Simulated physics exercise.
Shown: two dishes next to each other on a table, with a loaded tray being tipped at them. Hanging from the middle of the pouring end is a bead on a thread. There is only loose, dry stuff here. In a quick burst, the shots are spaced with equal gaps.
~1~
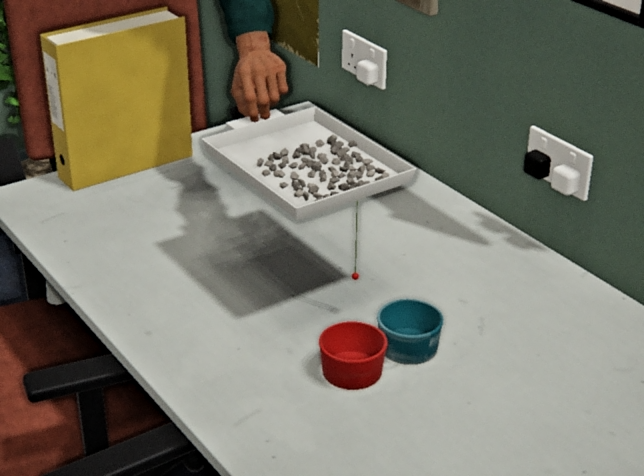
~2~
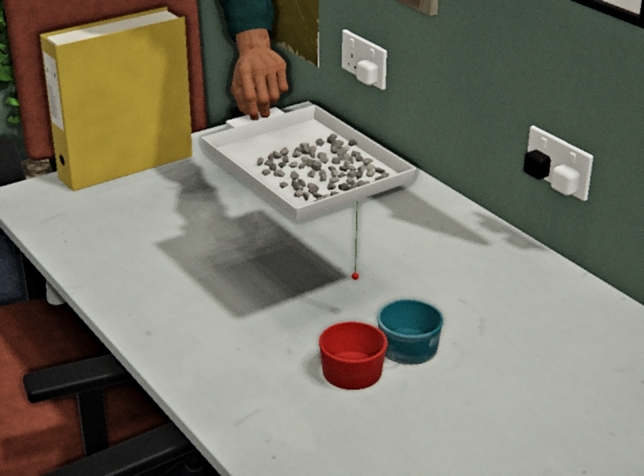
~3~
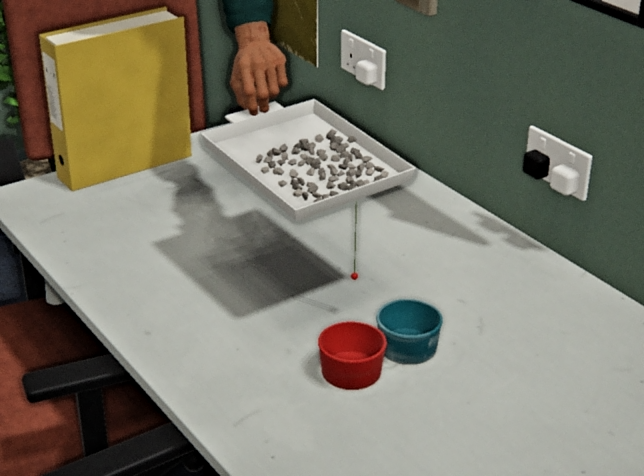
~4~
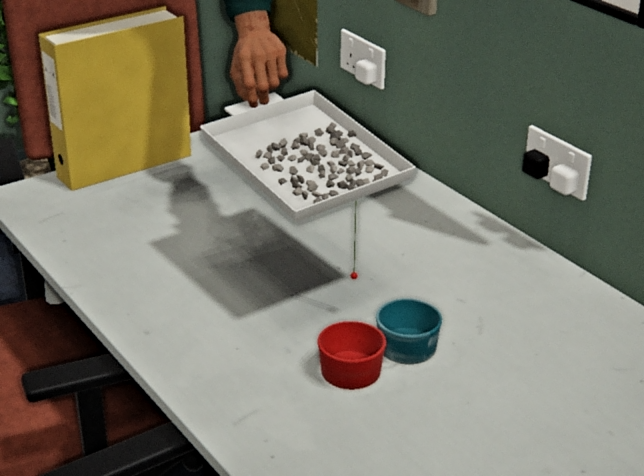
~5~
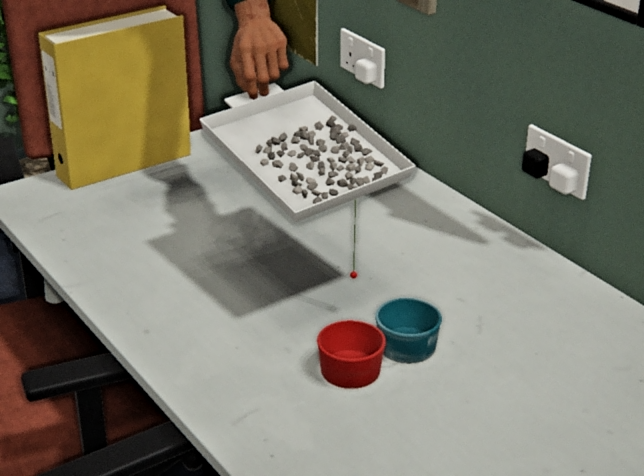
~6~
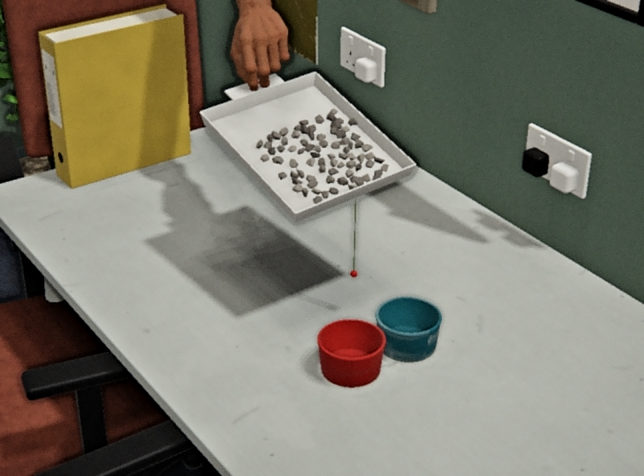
The video shows a hand gradually raising the back of a white tray of grey gravel above a red dish and a teal dish on a table, its front edge dipping slightly at the left corner.
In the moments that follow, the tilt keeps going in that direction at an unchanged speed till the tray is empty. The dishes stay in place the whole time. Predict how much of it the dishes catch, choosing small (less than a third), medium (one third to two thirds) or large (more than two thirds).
The catch is small, less than a third.
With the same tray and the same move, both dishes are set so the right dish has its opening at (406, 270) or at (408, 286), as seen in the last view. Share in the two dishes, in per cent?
It comes to roughly 10 per cent in one try and roughly 40 per cent in the next.
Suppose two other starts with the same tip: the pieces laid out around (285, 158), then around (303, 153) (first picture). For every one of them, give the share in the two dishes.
Try 1: 0 %; try 2: 0 %.
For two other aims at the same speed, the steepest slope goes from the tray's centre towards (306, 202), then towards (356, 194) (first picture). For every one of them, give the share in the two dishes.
Around 0 per cent first, around 10 per cent next.
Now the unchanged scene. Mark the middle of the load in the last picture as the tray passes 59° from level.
In the last view the centre sits at roughly (336, 179).
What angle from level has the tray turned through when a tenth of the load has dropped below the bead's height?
At some 90 degrees.
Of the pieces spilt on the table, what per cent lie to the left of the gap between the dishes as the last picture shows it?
Around 90 %.
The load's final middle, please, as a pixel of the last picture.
Near (327, 337).
Just after the last frame, tray tipped steeply; almost all on the tray; just a few in the air.
A moment on, tray tipped right over; roughly a third on the tray; just a few in the left dish; just a few in the right dish; roughly a third outside both; roughly a quarter in the air.
Further on, tray tipped past a quarter turn; just a few in the left dish; just a few in the right dish; almost all outside both.
When it is over, tray tipped past a quarter turn; just a few in the left dish; just a few in the right dish; almost all outside both.
